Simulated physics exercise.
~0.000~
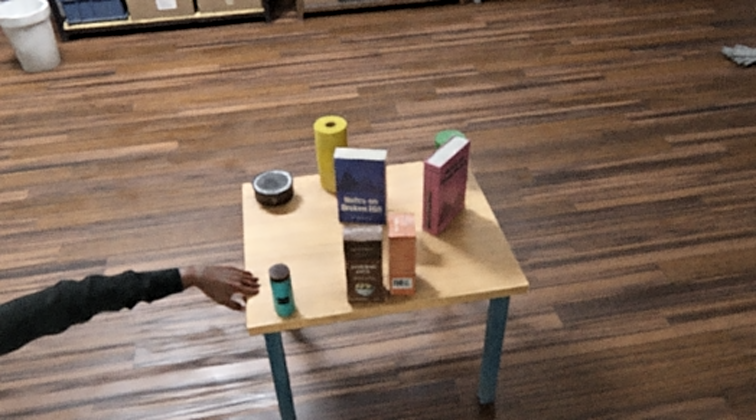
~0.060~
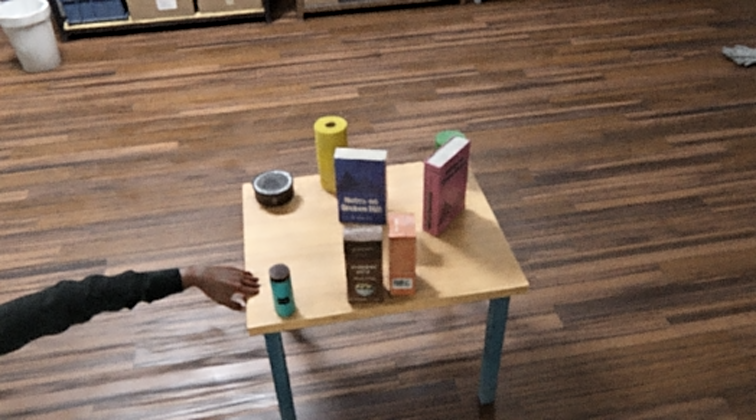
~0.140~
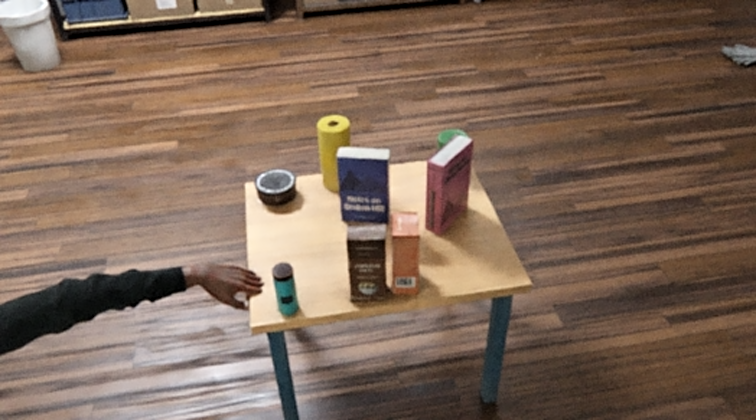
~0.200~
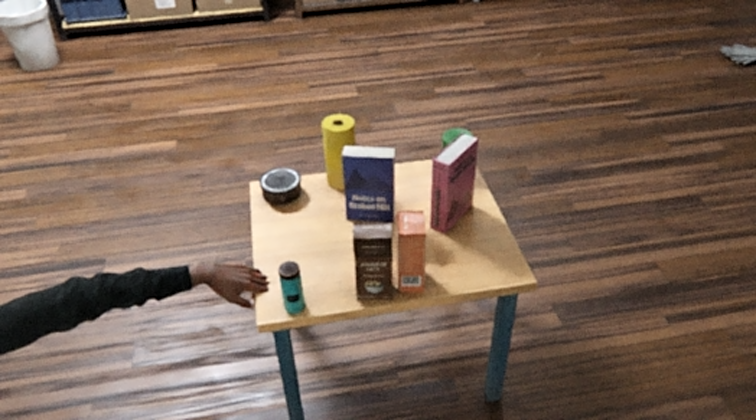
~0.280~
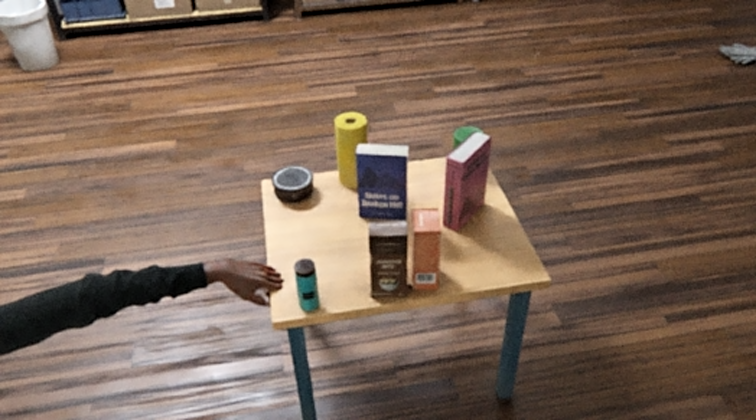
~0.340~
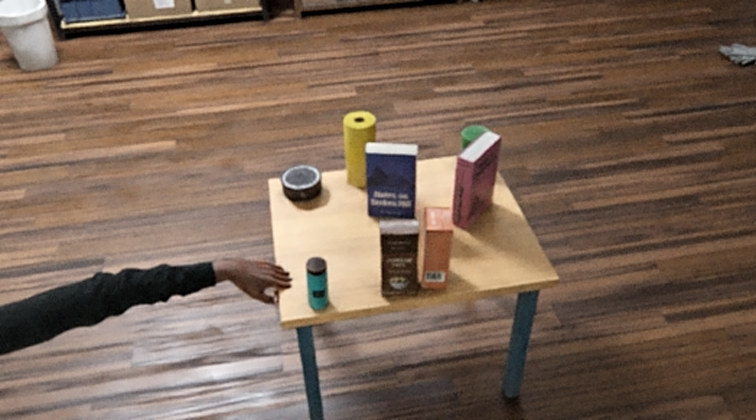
At the start, a hand reaches in from the left to the edge of a small table holding a turquoise shaker, books, cartons, a yellow roll and other items, all barely moving. Then the table slides a short way right, the hand moving with it and the upright items riding along.
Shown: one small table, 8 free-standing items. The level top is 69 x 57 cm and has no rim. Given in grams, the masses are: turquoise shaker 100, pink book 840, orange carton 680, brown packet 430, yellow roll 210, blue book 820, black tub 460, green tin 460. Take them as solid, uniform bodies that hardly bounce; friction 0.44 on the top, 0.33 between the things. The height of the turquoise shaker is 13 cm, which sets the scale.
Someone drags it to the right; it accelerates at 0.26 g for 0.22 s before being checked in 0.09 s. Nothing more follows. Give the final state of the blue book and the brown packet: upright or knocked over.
The blue book stays on its feet, the brown packet stays on its feet.
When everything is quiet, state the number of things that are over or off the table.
It comes to 1.
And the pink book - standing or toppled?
The pink book falls over.
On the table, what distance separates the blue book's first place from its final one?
The shift is close to 1 cm.
After 0.64 s, table along by 9 cm; orange carton leaning 16°; pink book leaning 11°.
After 1.14 s, table along by 9 cm; pink book leaning 35°.
At rest (1.7 s), tipped over on the table, pink book; the other 7 in place, give or take 5 cm. In the last view, blue book near (396, 182), brown packet near (403, 257).
